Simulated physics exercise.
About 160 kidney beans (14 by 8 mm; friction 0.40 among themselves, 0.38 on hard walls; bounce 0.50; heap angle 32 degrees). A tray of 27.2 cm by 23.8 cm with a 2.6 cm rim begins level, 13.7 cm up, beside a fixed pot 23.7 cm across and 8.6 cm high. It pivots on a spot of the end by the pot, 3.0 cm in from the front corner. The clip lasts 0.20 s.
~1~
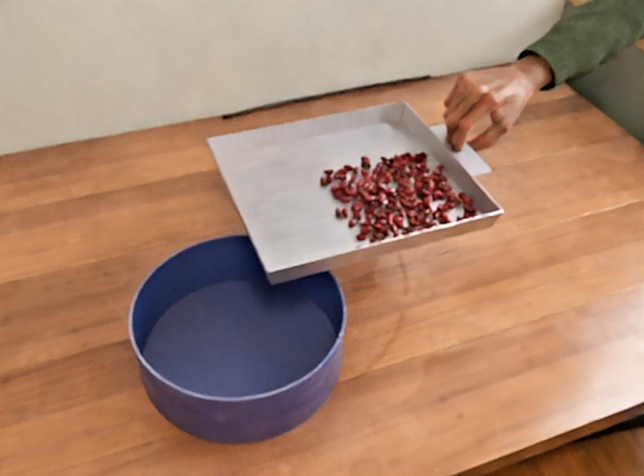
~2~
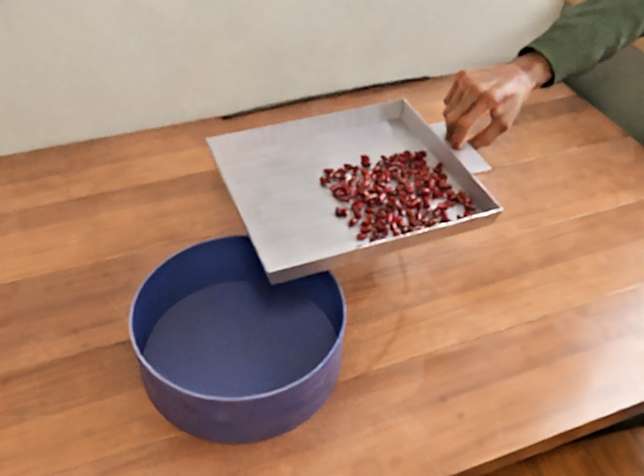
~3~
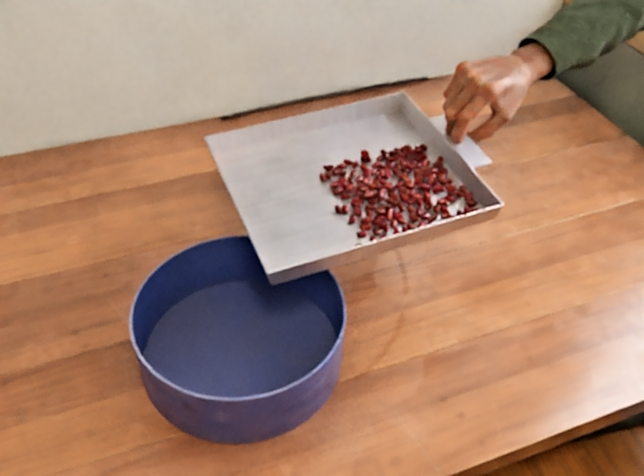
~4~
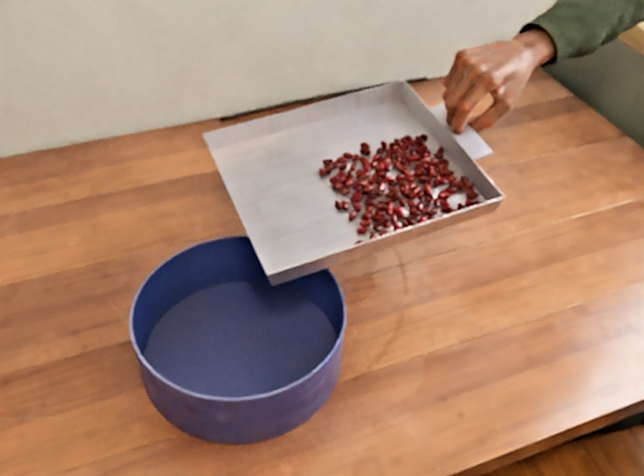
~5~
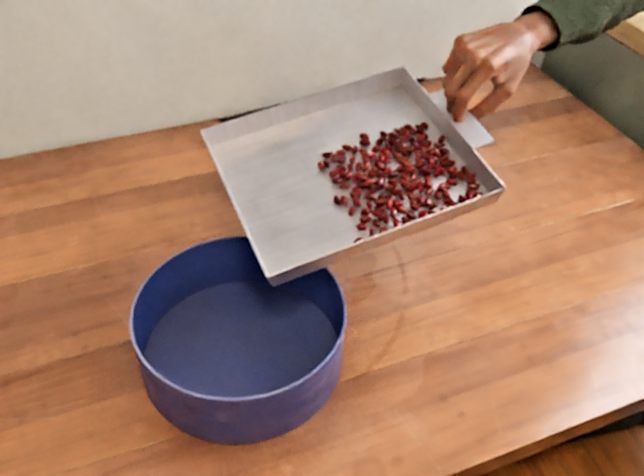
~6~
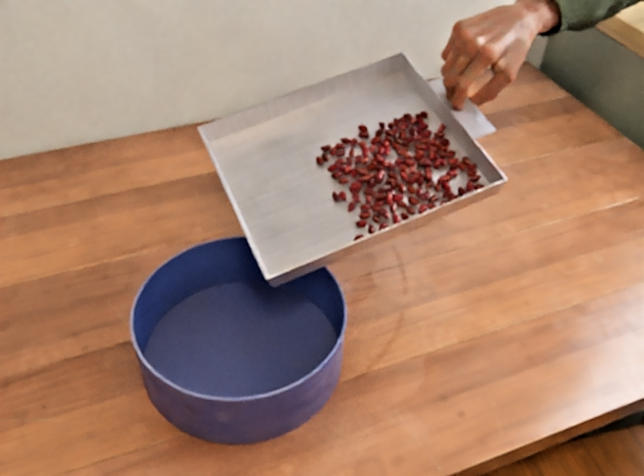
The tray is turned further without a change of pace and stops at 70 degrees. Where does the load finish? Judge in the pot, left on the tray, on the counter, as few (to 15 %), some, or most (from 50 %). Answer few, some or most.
In the pot: Most; left on the tray: Some; on the counter: Few.
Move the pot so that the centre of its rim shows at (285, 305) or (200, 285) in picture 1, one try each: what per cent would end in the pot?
About 65 and 60 per cent.
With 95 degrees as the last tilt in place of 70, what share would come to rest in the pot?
It would be near 100 per cent.
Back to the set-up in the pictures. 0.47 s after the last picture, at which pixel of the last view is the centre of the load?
Near (289, 249).
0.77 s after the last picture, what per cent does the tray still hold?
Roughly 35 per cent.
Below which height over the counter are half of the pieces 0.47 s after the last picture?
About 18 cm.
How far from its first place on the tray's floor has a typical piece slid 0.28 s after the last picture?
Roughly 4 cm.
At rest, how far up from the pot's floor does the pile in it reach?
Some 1.5 cm.
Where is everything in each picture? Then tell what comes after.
In the first picture, tray tilt 0 degrees, front corners at (271, 267) and (497, 209); middle of the pieces at (403, 196); pot at (239, 308).
In the second picture, tray tilt 1 degrees, front corners at (271, 267) and (497, 207); middle of the pieces at (403, 195).
In the third picture, tray tilt 3 degrees, front corners at (271, 268) and (497, 203); middle of the pieces at (403, 191).
In the fourth picture, tray tilt 6 degrees, front corners at (271, 269) and (498, 195), lowest corner left front; middle of the pieces at (404, 184).
In the fifth picture, tray tilt 10 degrees, front corners at (270, 271) and (499, 186), lowest corner left front; middle of the pieces at (404, 176).
In the sixth picture, tray tilt 14 degrees, front corners at (269, 273) and (500, 178), lowest corner left front; middle of the pieces at (403, 168); pot at (240, 308).
Then, 0.28 s after the last picture, tilt 42 degrees; the tray holds 100 %, the pot 0 %.
Then, 0.47 s after the last picture, tilt 61 degrees; the tray holds 100 %, the pot 0 %.
Then, 0.77 s after the last picture, tilt 70 degrees; the tray holds 35 %, the pot 60 %.
In the end, pot 75 %, tray 25 %, counter 0 %.
